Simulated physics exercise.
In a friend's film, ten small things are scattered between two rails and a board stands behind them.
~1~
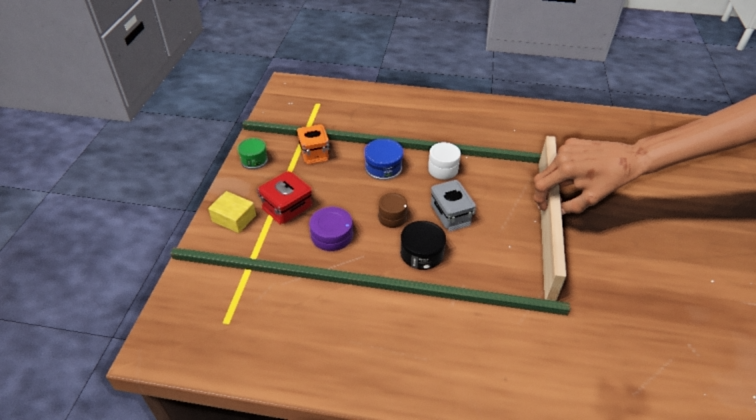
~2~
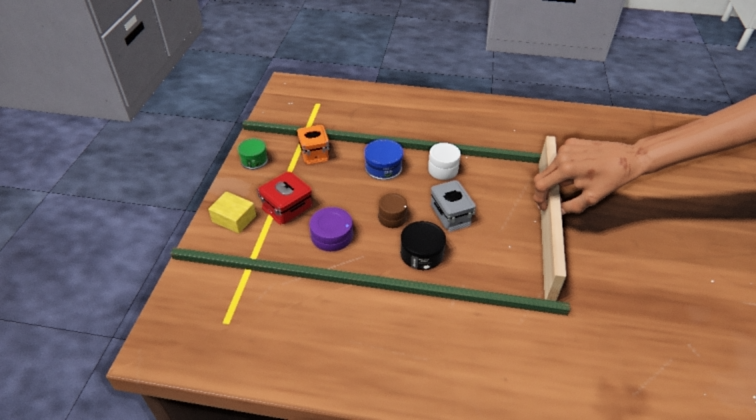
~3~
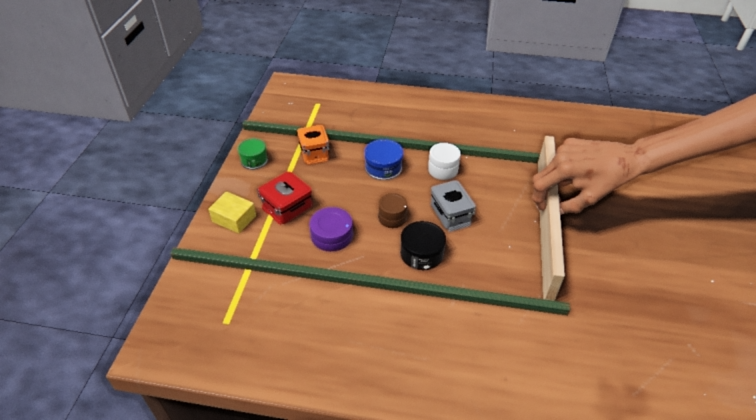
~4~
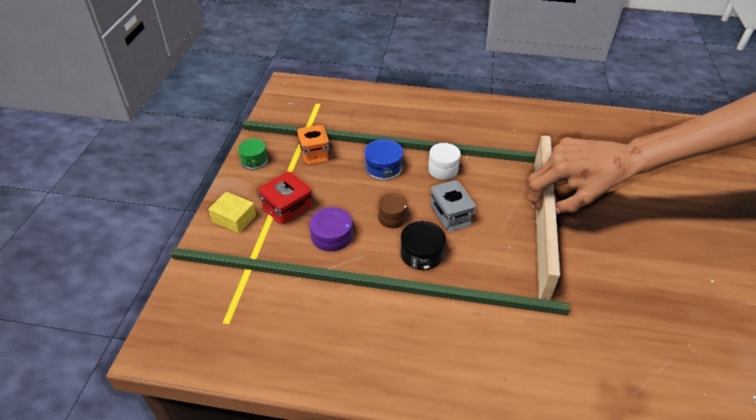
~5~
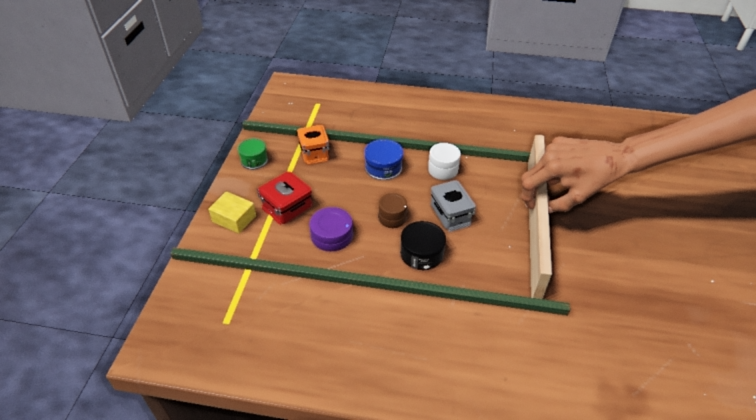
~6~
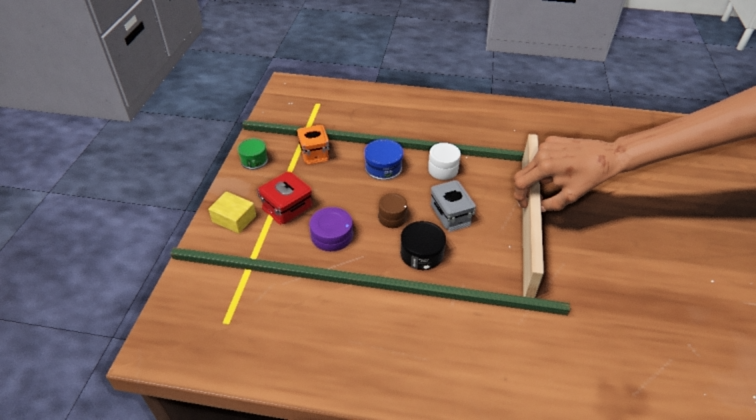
A pale wooden board, gripped by a hand at the right, stays still at first, then slides slowly a short way left between two green rails. The small coloured pots and cases scattered in front of it, some near a yellow tape line, do not move, and the board remains short of them.
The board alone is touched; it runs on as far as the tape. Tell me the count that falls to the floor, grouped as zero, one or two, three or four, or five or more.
All but one or two remain.
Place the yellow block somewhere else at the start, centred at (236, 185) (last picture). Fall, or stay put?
From that start, the object then does not stay.
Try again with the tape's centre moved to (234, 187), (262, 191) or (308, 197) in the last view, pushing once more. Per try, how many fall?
6, 3, 0.
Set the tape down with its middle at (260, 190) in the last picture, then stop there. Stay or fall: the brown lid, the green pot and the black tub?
Brown lid stays put, green pot goes off, black tub stays put.
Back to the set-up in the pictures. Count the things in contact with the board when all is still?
So the total is 4.
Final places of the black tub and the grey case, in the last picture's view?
Black tub: About (236, 236); grey case: About (268, 179).
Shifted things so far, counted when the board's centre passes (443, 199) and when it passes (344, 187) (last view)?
Up to then 3, and up to the other point 8.
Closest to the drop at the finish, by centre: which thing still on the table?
That is the purple lid.
A little later, none off yet; green pot at rest near (253, 154); yellow block at rest near (233, 212); red case at rest near (286, 198).
When it is over, the number that fall off is one or two; down, yellow block and green pot.
